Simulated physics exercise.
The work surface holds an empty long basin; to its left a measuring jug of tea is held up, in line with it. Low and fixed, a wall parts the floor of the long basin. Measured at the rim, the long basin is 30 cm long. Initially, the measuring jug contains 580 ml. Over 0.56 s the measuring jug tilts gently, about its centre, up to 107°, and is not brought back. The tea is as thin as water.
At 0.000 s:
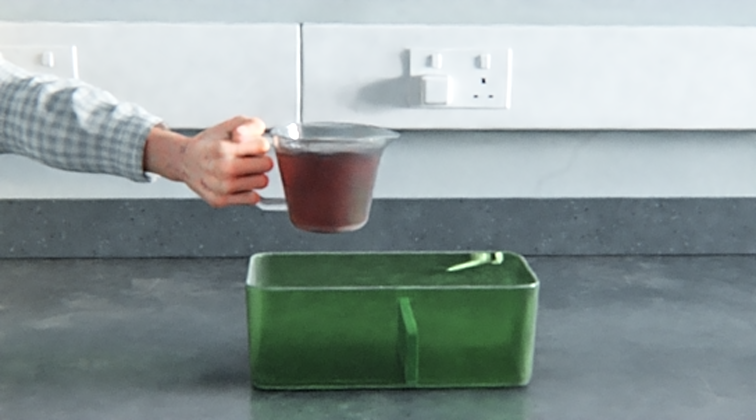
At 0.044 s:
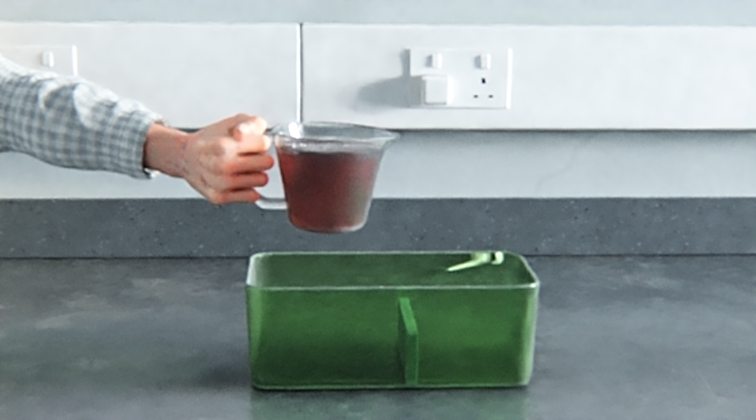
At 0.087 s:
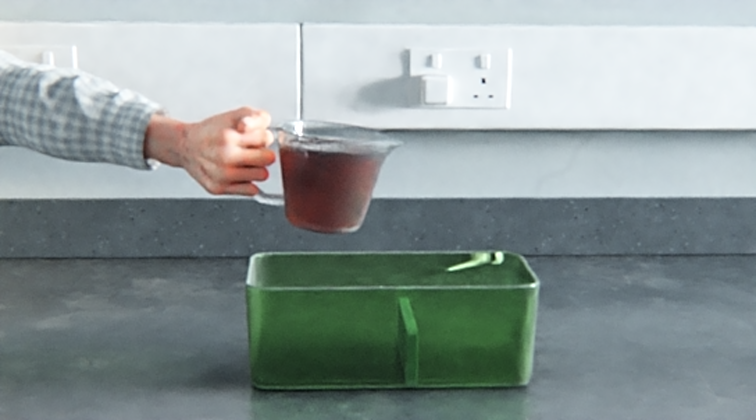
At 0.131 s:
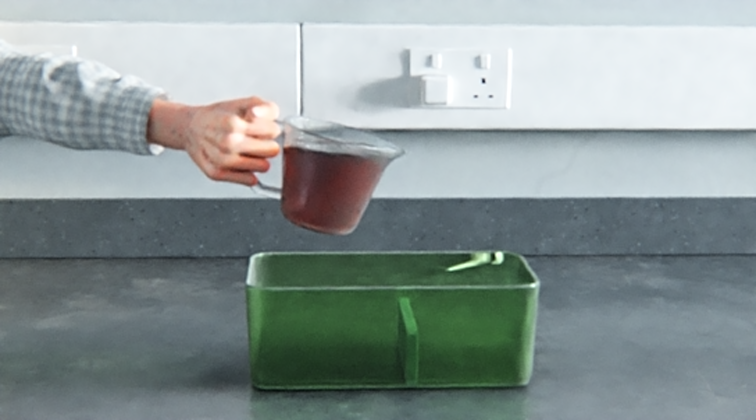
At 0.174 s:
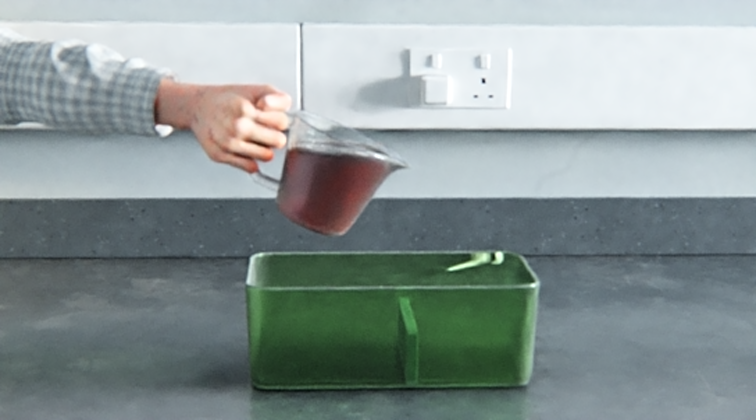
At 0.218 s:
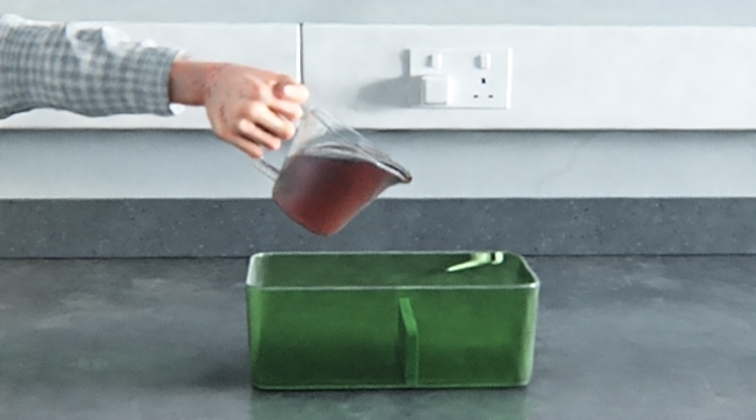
On a grey worktop, a hand gradually tilts a clear jug of reddish-brown liquid rightward above a green divided basin.
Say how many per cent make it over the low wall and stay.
About 64 per cent makes it over and stays.
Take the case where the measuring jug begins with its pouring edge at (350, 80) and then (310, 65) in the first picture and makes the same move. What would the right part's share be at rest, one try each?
Respectively about 20 and 5 percent.
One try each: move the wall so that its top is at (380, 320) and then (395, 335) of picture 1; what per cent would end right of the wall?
Some 95 in a hundred, then some 75 in a hundred.
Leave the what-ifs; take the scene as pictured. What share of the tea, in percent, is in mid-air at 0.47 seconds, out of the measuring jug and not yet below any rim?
Share: Roughly 18 per cent.
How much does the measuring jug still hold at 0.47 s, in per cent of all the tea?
Roughly 34 percent.
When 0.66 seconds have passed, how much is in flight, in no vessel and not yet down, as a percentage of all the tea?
7 per cent or so.
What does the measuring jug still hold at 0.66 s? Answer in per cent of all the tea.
Around 3 in a hundred.
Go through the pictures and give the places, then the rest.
Tilt 0°; pouring edge (400, 133); surface from (278, 145) to (381, 146); the long basin's rim runs from (249, 272) to (529, 270); the wall's top is at (407, 316), in the first picture.
Tilt 2°; pouring edge (401, 135); surface from (279, 144) to (382, 146), in the second picture.
Tilt 6°; pouring edge (404, 141); surface from (282, 142) to (384, 149), in the third picture.
Tilt 14°; pouring edge (408, 151); surface from (285, 142) to (389, 152), in the fourth picture.
Tilt 24°; pouring edge (411, 165); surface from (290, 147) to (396, 156), in the fifth picture.
Tilt 35°; pouring edge (412, 182); surface from (289, 157) to (397, 168); 2 per cent is over the edge, in the sixth picture.
After 0.47 s the tilt is 100° and 33 per cent is still to pour, 3 is left of the wall and 45 right of it.
After 0.66 s the tilt is 107° and 3 per cent is still to pour, 26 is left of the wall and 64 right of it.
After 0.85 s the tilt is 107° and 0 per cent is still to pour, 33 is left of the wall and 65 right of it.
After 1.06 s the tilt is 107° and 0 per cent is still to pour, 33 is left of the wall and 65 right of it.
In the end 33 per cent lies left of the wall, 64 right of it and 2 outside.
